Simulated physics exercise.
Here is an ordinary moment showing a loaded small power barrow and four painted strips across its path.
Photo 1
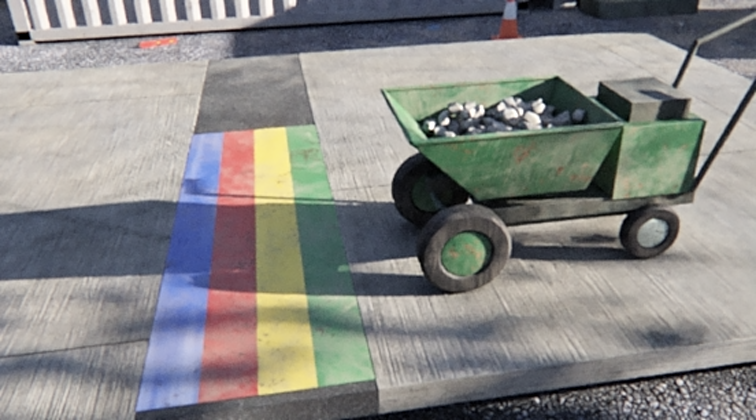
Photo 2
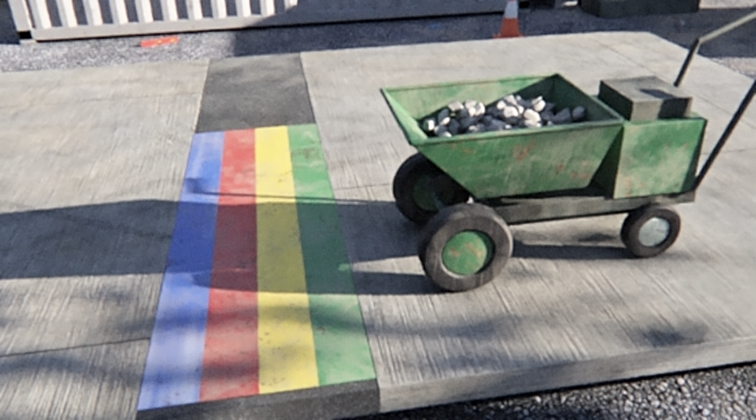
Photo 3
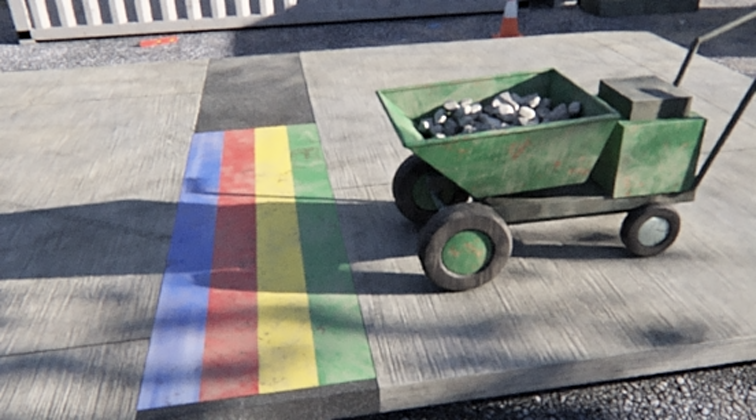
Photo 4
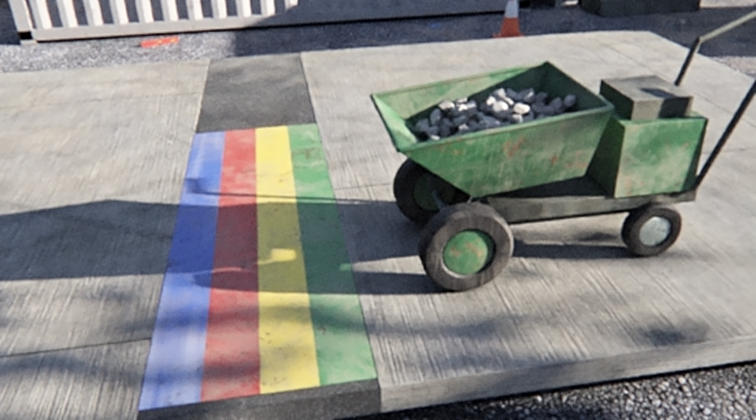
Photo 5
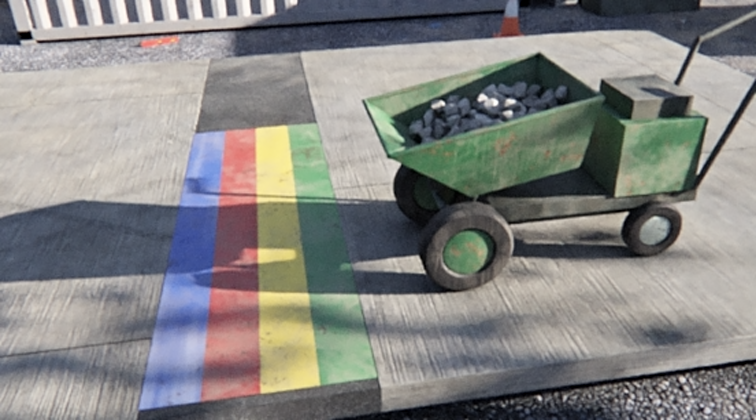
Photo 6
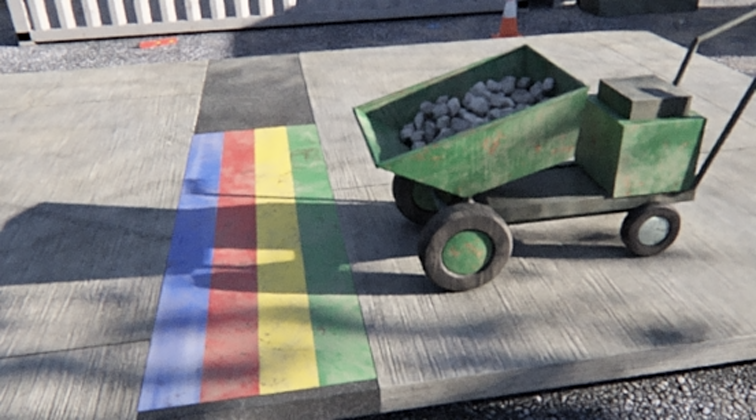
The green skip of a small barrow loaded with broken stones sat level at first, then tilted gradually forward to the left, its back end rising, beside blue, red, yellow and green painted strips.
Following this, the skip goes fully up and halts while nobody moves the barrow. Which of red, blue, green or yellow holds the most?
Yellow.
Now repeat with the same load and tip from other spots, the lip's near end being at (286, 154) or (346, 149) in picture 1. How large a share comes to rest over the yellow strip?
The first stop gives 0 per cent; the second gives 10 per cent.
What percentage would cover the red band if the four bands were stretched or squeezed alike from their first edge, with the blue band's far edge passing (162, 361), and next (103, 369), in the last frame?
The first gives 20 %, the second 10 %.
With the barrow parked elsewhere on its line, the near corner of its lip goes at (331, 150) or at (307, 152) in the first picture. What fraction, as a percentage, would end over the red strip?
30 % and 20 %.
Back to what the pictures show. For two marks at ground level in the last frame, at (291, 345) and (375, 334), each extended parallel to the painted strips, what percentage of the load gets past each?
I'd put it near 40 in a hundred, then near 70 in a hundred.
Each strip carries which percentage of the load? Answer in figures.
I'd put the green strip near 15, the yellow strip near 35, the red strip near 15 and the blue strip near 5.
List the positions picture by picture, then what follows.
The first frame shows lip of the skip (412, 143), level; top of the load (518, 127), broken stones; green strip (338, 334); yellow strip (285, 340); red strip (230, 347); blue strip (175, 354).
The second frame shows lip of the skip (411, 143), level; top of the load (518, 125).
The third frame shows lip of the skip (406, 145), tipped barely; top of the load (514, 122).
The fourth frame shows lip of the skip (399, 150), tipped a little; top of the load (509, 119).
The fifth frame shows lip of the skip (390, 156), tipped a little; top of the load (516, 110).
The sixth frame shows lip of the skip (378, 166), tipped clearly; top of the load (505, 106); green strip (339, 333); yellow strip (286, 340); red strip (232, 347); blue strip (176, 354).
Just after the last frame, skip tipped steeply; every one in the skip.
A moment on, skip tipped right over; the larger part in the skip; about a tenth over the green strip; about a tenth over the yellow strip.
Further on, skip tipped right over; roughly a quarter in the skip; about a tenth over the green strip; roughly a third over the yellow strip; roughly a quarter over the red strip; about a tenth over the blue strip; just a few off the paint.
When it is over, skip tipped right over; roughly a quarter in the skip; about a tenth over the green strip; roughly a third over the yellow strip; about a tenth over the red strip; about a tenth over the blue strip; just a few off the paint.
